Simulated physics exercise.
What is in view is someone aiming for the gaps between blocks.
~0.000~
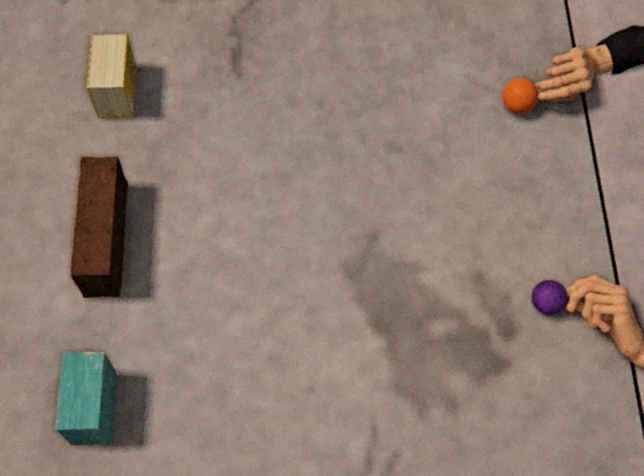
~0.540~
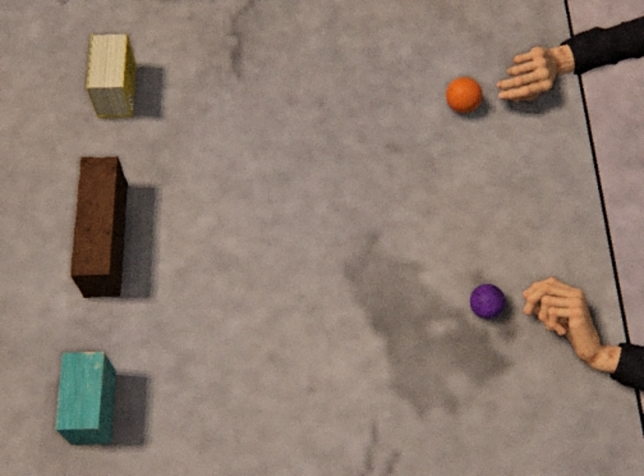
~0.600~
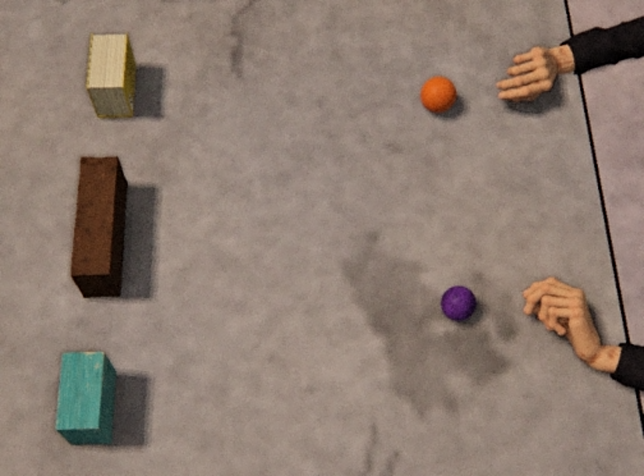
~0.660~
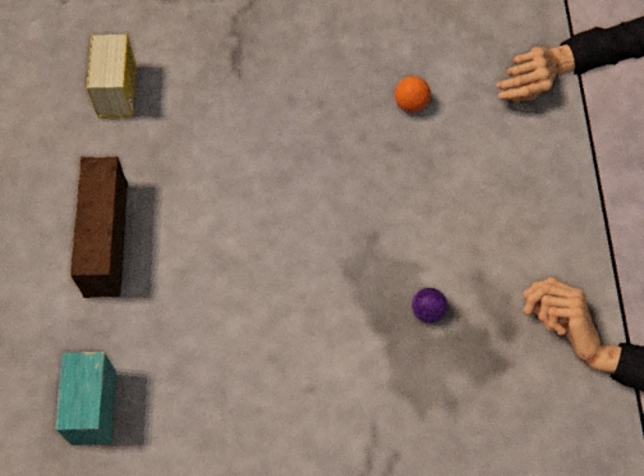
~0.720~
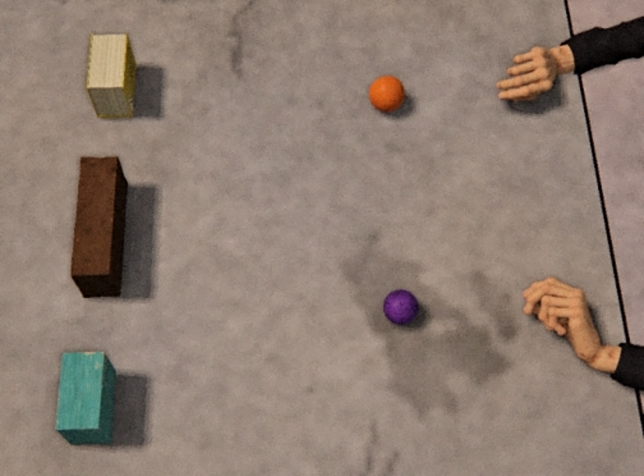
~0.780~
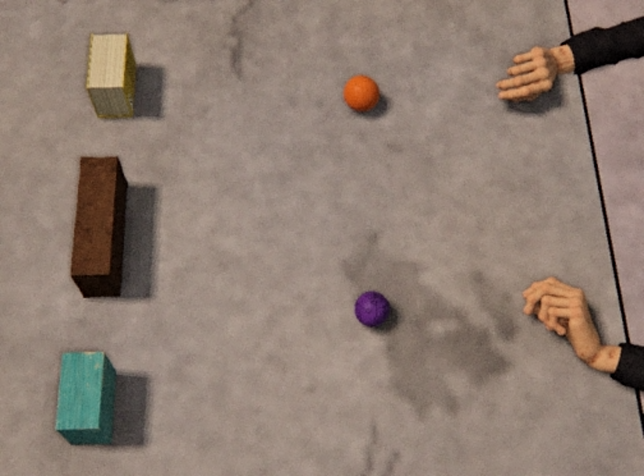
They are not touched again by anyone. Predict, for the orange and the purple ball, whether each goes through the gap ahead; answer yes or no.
Orange - no; purple ball - yes.
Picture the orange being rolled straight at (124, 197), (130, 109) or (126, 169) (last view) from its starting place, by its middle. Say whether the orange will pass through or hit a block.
Try 1, it fails to get through; try 2, it fails to get through; try 3, it fails to get through.
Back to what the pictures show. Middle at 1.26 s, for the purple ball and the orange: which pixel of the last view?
Centres: Roughly (143, 324), then roughly (161, 91).
After 1.26 s, orange heading on near (161, 91); purple ball heading on near (144, 324).
In the end (2.3 s), the orange is stopped, near (156, 83); the purple ball gets between the blocks.
